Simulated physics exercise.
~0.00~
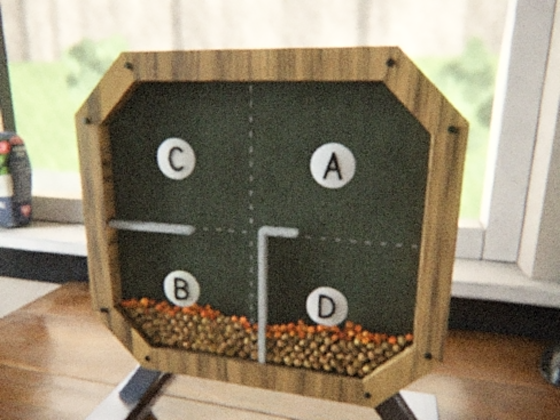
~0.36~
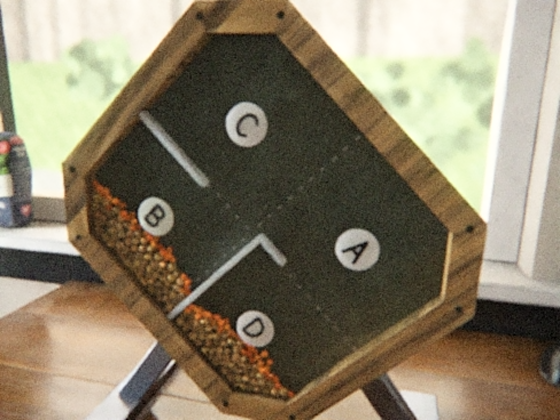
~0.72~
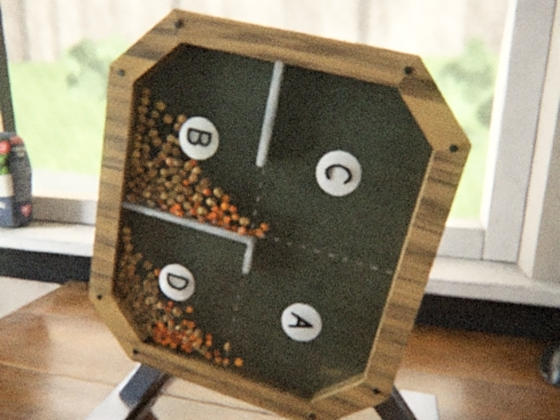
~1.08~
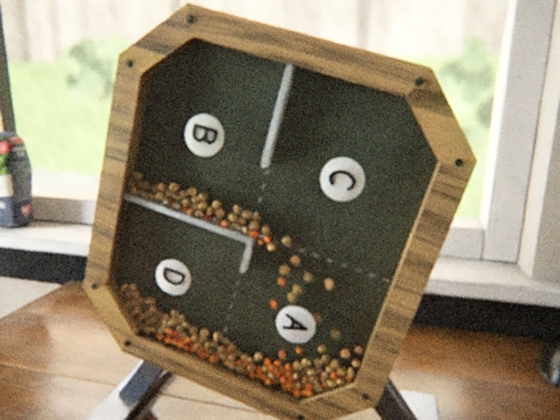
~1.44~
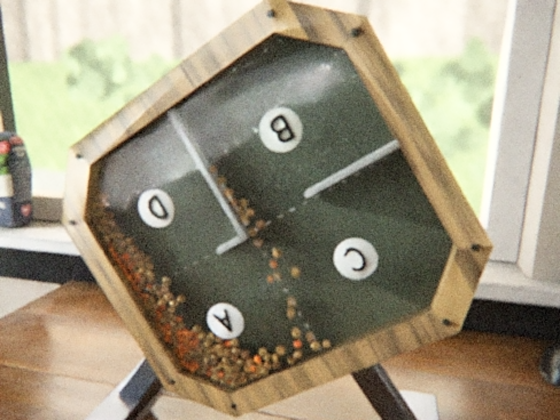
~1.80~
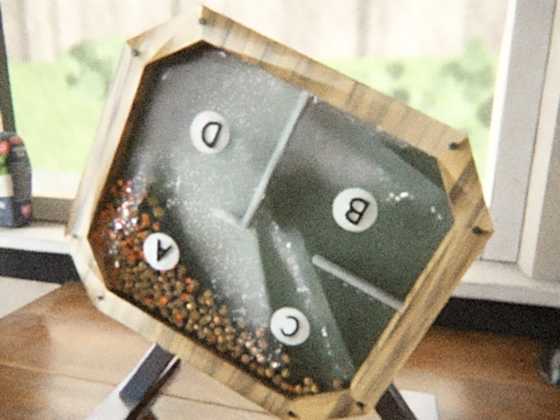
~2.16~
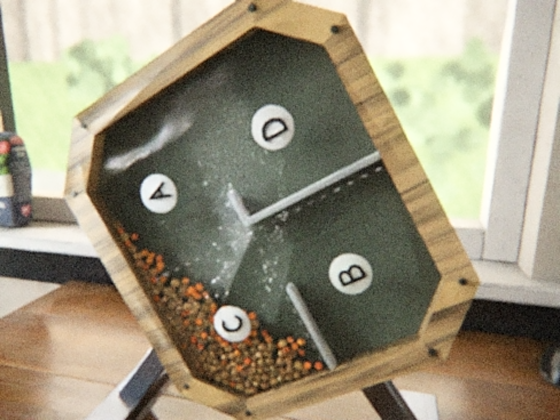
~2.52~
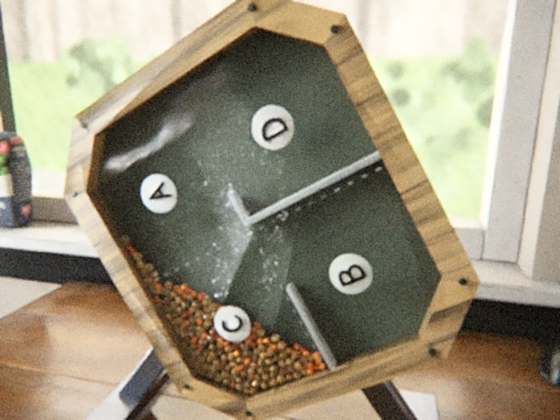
An octagonal wooden-framed box turns clockwise in stages, spilling its beads until most settle in C.
